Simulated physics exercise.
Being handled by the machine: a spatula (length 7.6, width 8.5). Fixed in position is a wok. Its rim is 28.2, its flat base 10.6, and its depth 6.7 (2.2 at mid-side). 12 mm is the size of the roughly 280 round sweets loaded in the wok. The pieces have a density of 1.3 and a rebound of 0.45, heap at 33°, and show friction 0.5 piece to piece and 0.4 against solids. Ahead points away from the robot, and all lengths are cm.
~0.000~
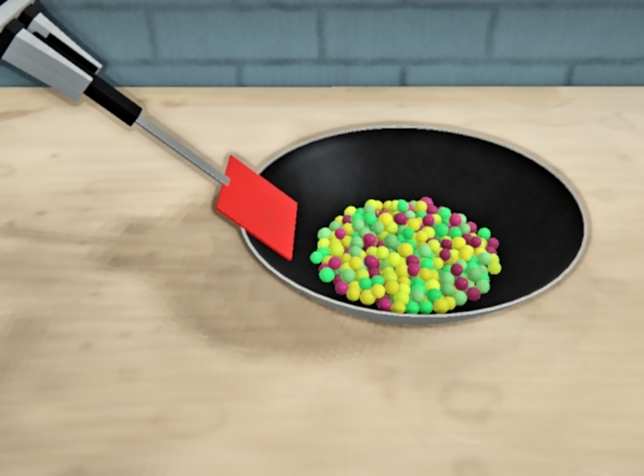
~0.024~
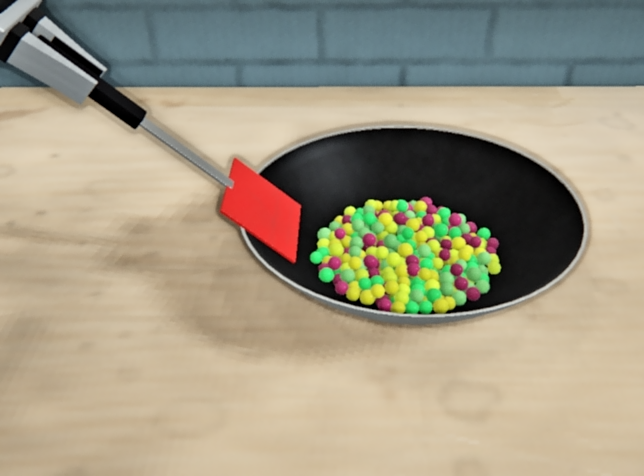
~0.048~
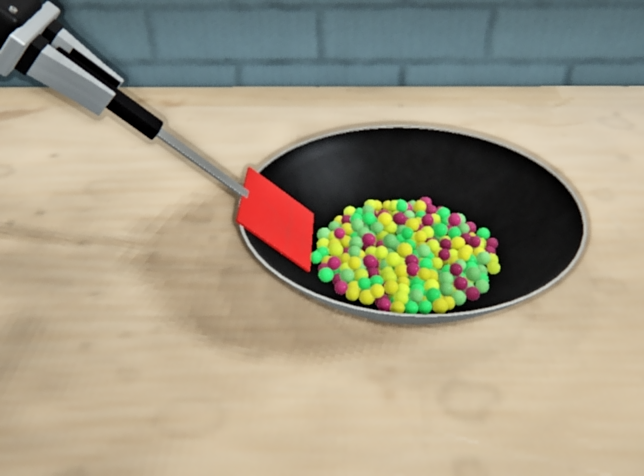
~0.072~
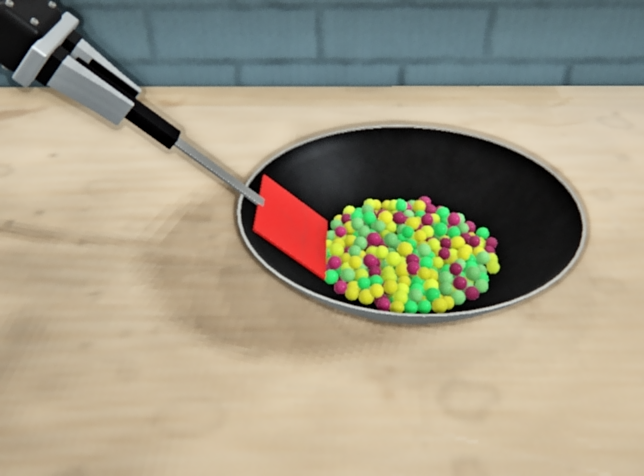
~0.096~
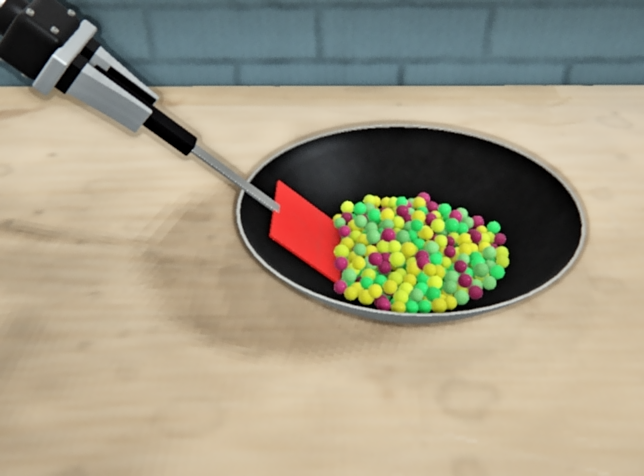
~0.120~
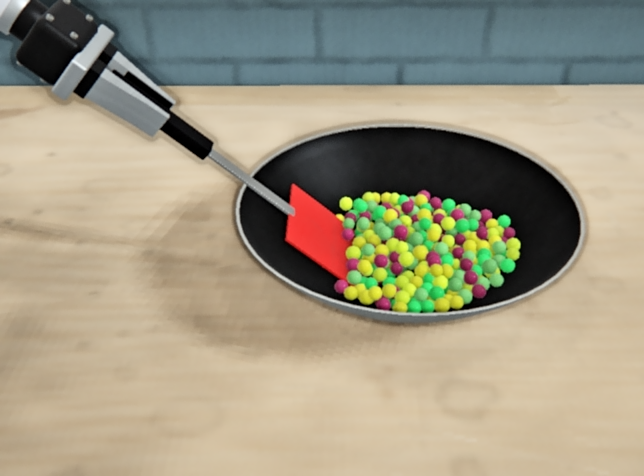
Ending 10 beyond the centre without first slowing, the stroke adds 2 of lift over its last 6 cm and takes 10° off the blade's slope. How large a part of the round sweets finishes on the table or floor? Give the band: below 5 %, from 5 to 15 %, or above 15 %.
Above 15 %.
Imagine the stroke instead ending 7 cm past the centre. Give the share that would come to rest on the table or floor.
That would give close to 0 per cent.
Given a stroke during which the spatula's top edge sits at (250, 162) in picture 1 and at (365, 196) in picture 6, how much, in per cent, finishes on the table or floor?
About 50 per cent.
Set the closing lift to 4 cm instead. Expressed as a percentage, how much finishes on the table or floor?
Result: Approx. 15 %.
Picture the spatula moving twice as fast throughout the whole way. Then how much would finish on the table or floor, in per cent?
Roughly 50 in a hundred.
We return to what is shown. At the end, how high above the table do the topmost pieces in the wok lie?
Roughly 7.0 centimetres.
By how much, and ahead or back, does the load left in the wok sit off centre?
About 4.0 centimetres ahead.
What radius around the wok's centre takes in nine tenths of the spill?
That's near 35 cm.
After 0.21 s, sloping 42°, highest piece 5 above the table; 282 in the wok.
After 0.31 s, sloping 38°, highest piece 7 above the table; 282 in the wok.
After 0.56 s, sloping 32°, highest piece 7 above the table; 225 in the wok, 48 on the table or floor, 9 on the blade or in flight.
After 1.61 s, sloping 32°, highest piece 7 above the table; 225 in the wok, 57 on the table or floor.
In the end, 225 in the wok, 57 on the table or floor. That is 20 % on the table or floor.
